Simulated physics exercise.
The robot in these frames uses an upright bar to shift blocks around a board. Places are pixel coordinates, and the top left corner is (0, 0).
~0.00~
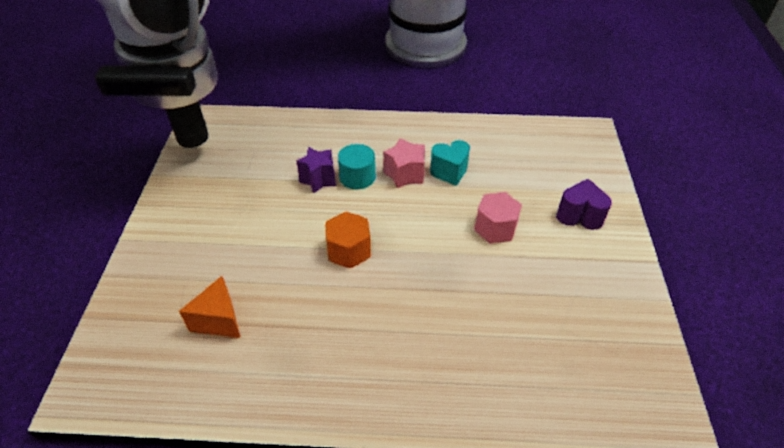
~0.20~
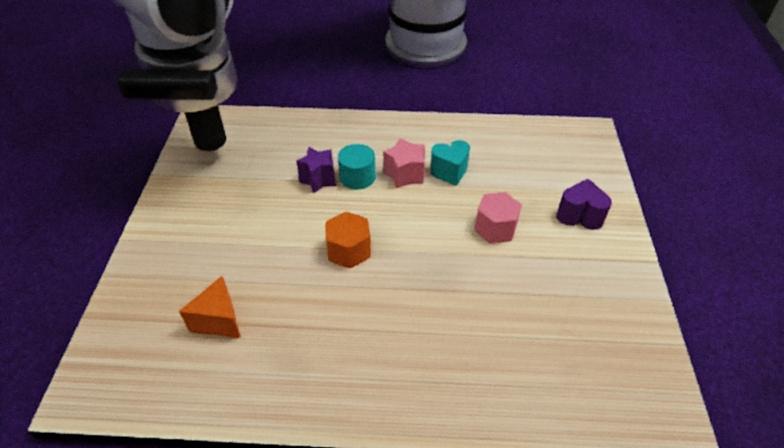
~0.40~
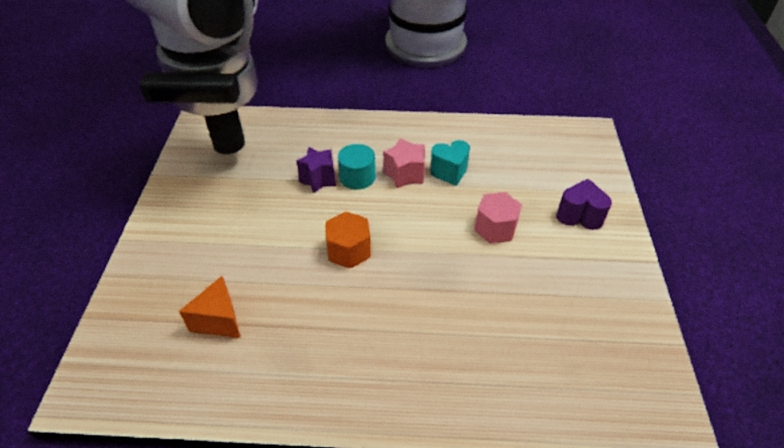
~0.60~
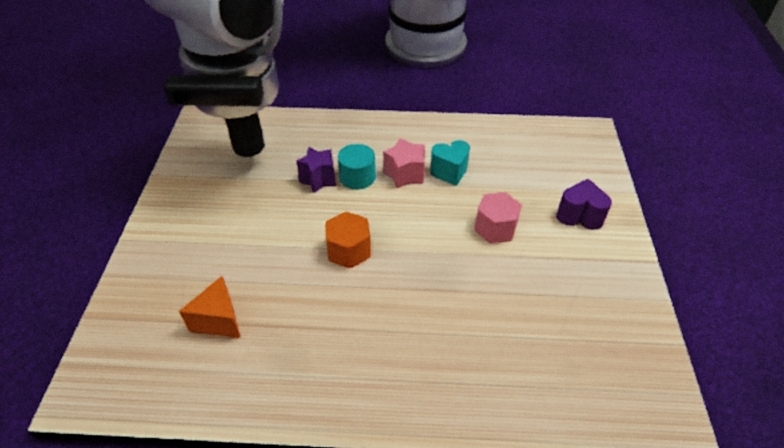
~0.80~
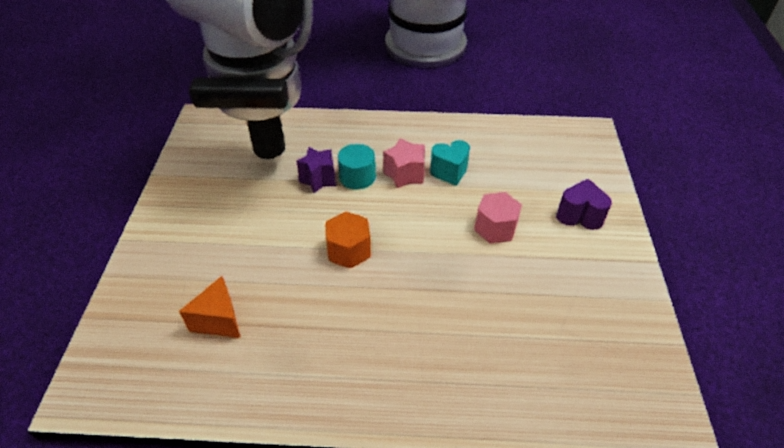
Robot arm sliding its dark upright bar rightward along the board's far left toward a purple star, while the colourful blocks stay still.
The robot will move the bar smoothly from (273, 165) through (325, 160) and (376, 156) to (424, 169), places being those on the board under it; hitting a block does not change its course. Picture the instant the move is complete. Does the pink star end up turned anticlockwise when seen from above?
No
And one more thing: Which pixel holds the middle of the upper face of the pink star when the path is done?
Near (431, 169).
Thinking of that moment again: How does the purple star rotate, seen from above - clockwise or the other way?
In a top view, it turns clockwise.
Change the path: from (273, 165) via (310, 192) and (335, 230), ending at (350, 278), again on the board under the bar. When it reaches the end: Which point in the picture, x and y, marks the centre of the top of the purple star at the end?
It comes to (351, 177).
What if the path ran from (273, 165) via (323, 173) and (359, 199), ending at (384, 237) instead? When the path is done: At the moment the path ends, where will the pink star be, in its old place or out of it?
Answer: Moved.
What follows on the original path. One third of the way, bar at (323, 144); purple star at (324, 157), turned 55° clockwise; turquoise cylinder at (363, 158).
Two thirds of the way, bar at (377, 140); purple star at (326, 157), turned 65° clockwise; turquoise cylinder at (363, 158).
At the end, bar at (424, 154); purple star at (326, 157), turned 65° clockwise; turquoise cylinder at (363, 158); pink star at (431, 169), turned 40° clockwise; turquoise heart block at (462, 154), turned 30° anticlockwise.
